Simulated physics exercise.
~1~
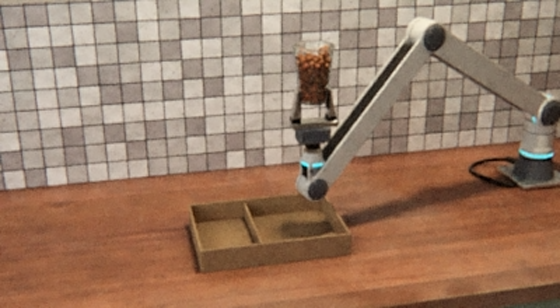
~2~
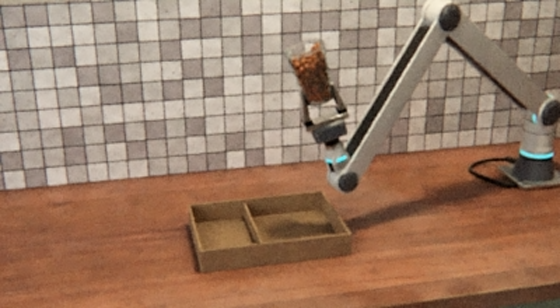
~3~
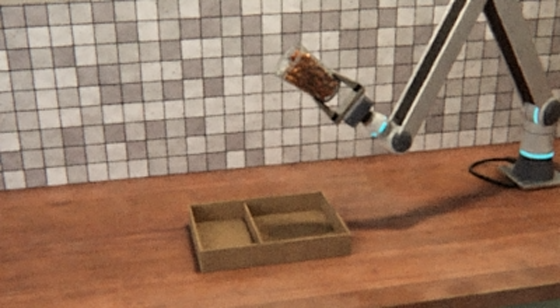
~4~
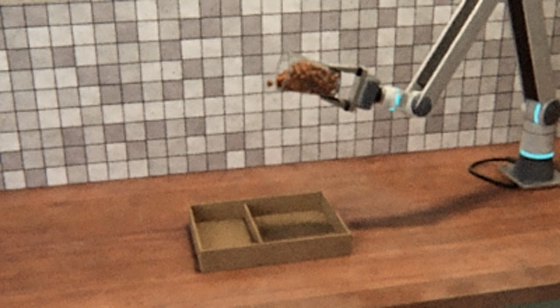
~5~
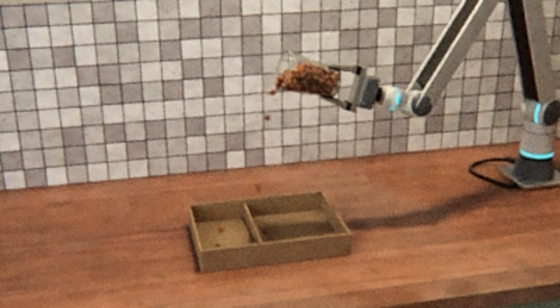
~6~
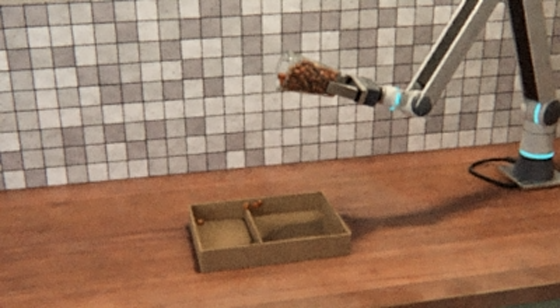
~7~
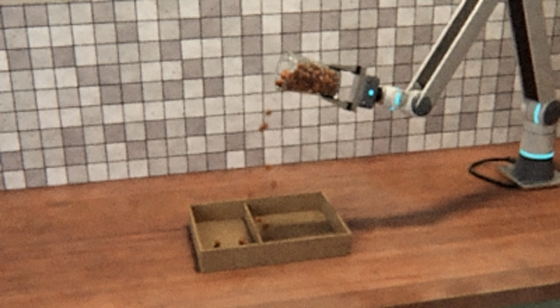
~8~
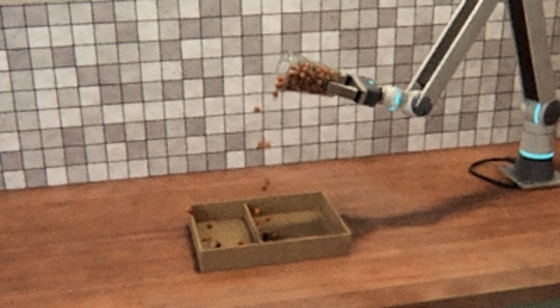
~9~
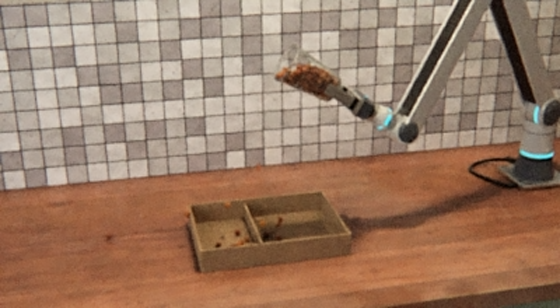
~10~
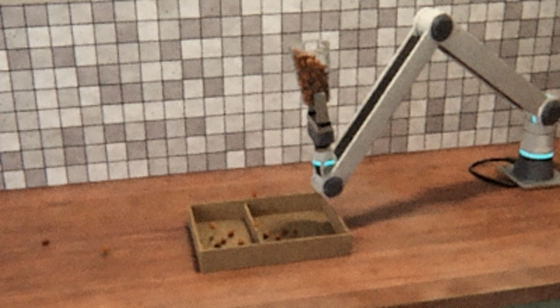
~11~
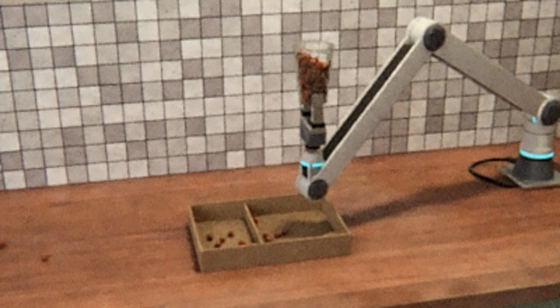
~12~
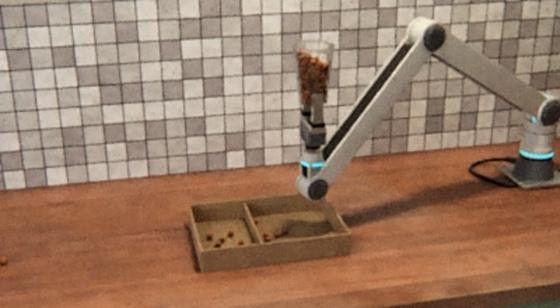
A jointed robot arm holds a clear beaker of brown hazelnuts upright above a divided, open tray on a wooden table, with a tiled wall behind. The arm folds back and tips the beaker to the left until it lies nearly on its side. A few nuts trickle from the mouth, and the gripper twists the tilted beaker while more drop into both parts of the tray. The arm then swings the beaker upright again, as a stray nut rolls away leftward across the table. At the end, the beaker stays mostly full, with a scattering of nuts in the tray.
